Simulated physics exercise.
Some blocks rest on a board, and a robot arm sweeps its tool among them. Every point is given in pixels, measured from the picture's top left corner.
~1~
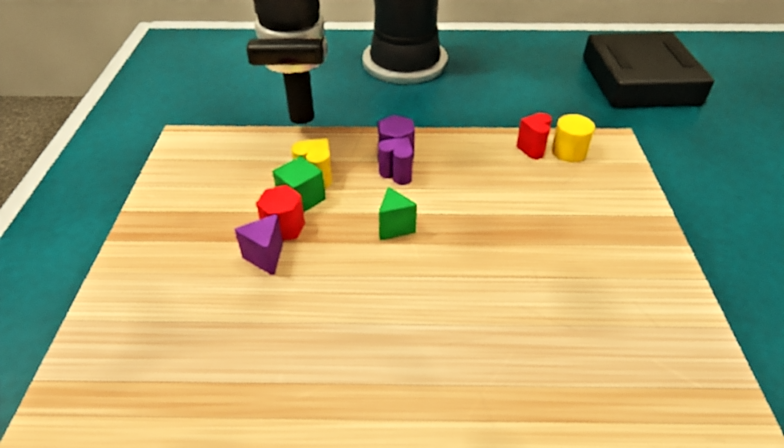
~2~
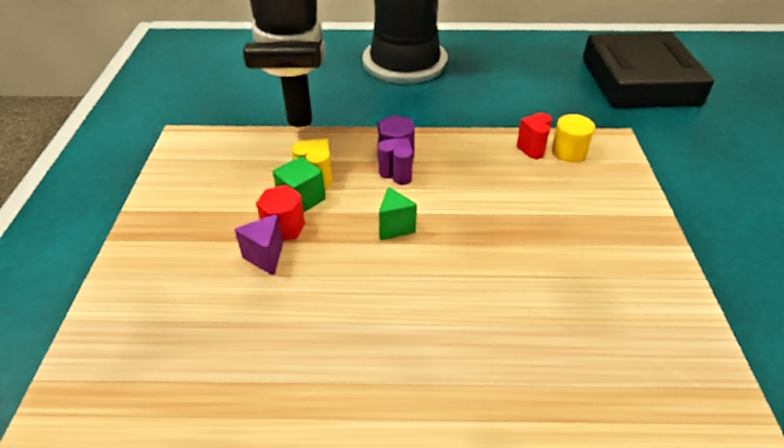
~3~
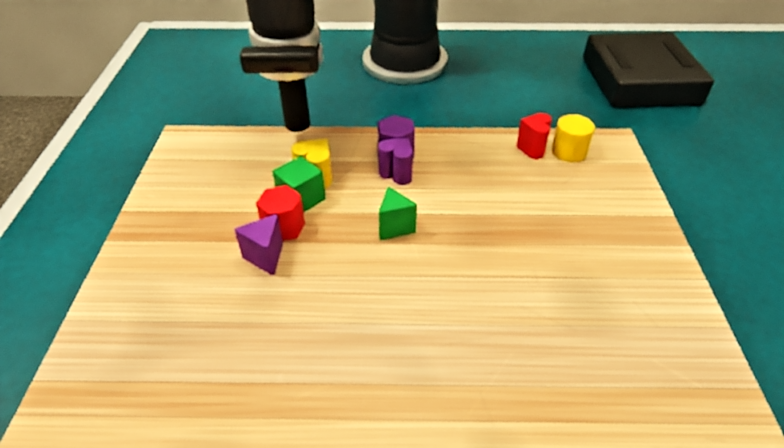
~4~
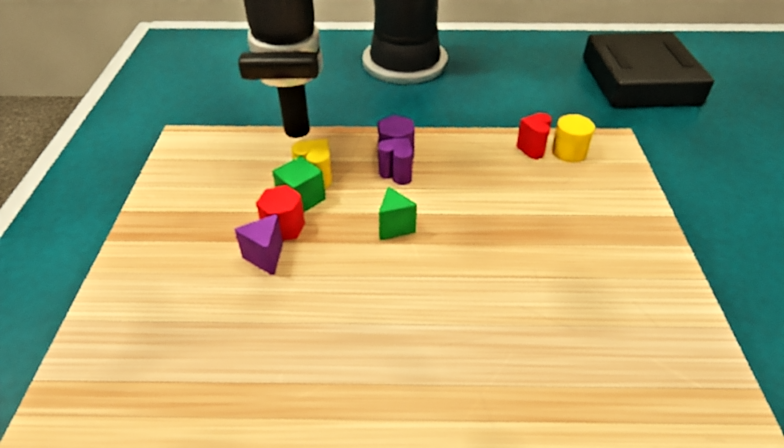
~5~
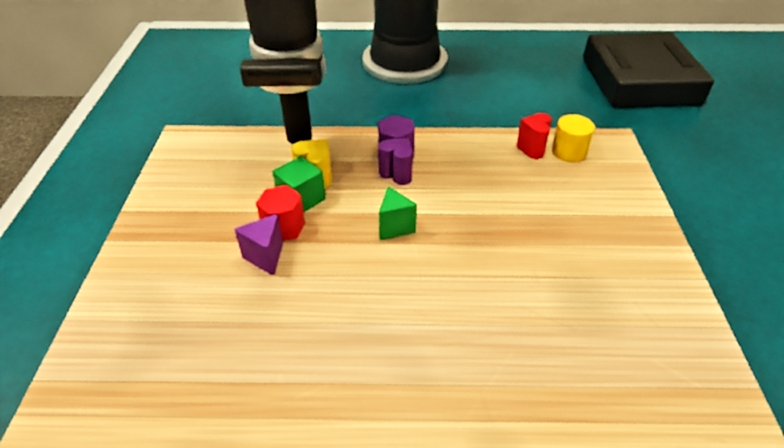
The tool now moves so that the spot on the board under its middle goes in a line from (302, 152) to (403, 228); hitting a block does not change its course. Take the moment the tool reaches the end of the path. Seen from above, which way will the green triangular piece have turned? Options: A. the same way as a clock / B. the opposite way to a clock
Letter A.
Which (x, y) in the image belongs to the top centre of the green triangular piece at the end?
In the picture, that point is around (415, 218).
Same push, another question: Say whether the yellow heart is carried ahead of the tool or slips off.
The tool no longer has it in front.
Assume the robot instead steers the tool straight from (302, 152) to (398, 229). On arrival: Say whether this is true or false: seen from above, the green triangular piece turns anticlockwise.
That claim is false.
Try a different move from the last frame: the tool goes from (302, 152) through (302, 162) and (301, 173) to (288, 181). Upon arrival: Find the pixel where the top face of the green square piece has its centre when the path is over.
When the path ends, it will be at (308, 182).
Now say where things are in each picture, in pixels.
In the first frame, tool's lower end at (302, 118); red hexagonal block at (278, 199); green square piece at (297, 171); yellow heart at (313, 149); green triangular piece at (395, 200).
In the second frame, tool at (300, 121); blocks still.
In the third frame, tool at (298, 125); blocks still.
In the fourth frame, tool at (297, 131); blocks still.
In the fifth frame, tool at (300, 138); red hexagonal block at (278, 199); green square piece at (297, 171); yellow heart at (313, 149); green triangular piece at (395, 200).
The first path, step by step. One third of the way, tool at (332, 161); red hexagonal block at (276, 201); green square piece at (296, 175); yellow heart at (331, 166), turned 15° clockwise.
Two thirds of the way, tool at (366, 186); red hexagonal block at (274, 202); green square piece at (297, 176); yellow heart at (338, 184), turned 60° clockwise.
At the end, tool at (403, 214); red hexagonal block at (274, 202); green square piece at (297, 176); yellow heart at (338, 184), turned 60° clockwise; green triangular piece at (415, 218), turned 55° clockwise.
